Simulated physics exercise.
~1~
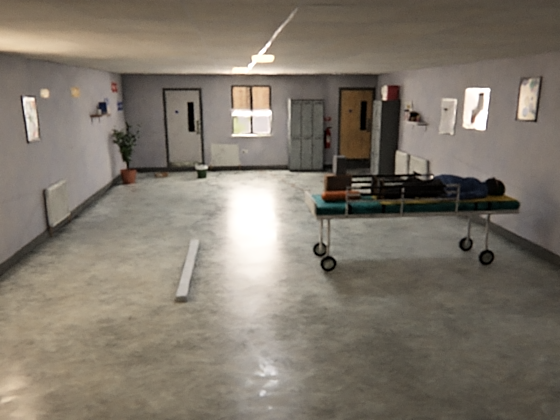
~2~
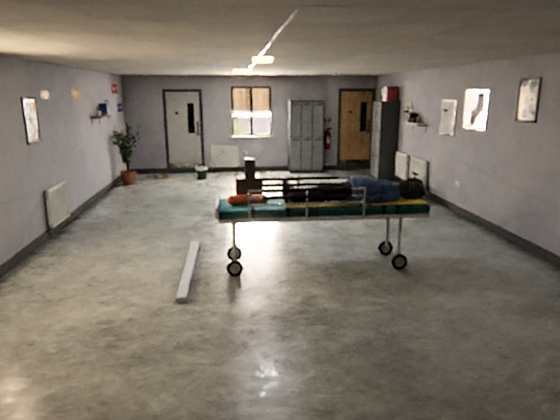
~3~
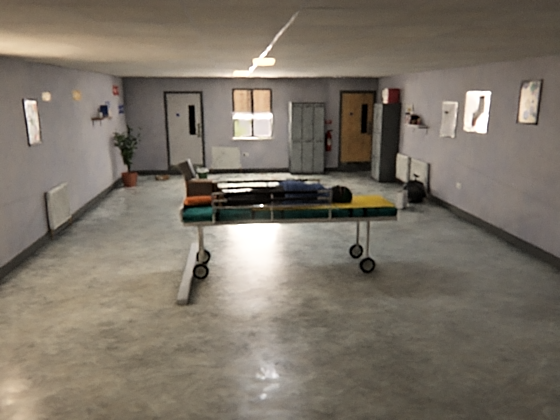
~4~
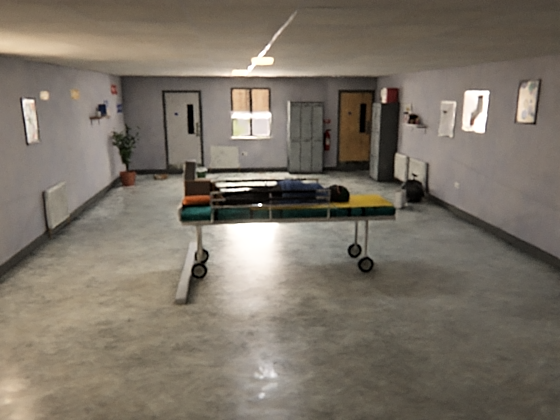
In a long, dim room with a glossy grey floor, lockers and two doors at the far end, a person lies motionless on a wheeled trolley with a green and yellow pad. The trolley rolls left, feet end leading, with nobody seen pushing it, toward a pale strip on the floor. It reaches the strip and stops there, staying level. As it stops, a grey item near the feet leans, then comes upright again. At the end the trolley stands still, with the person and the small items by the feet still aboard.
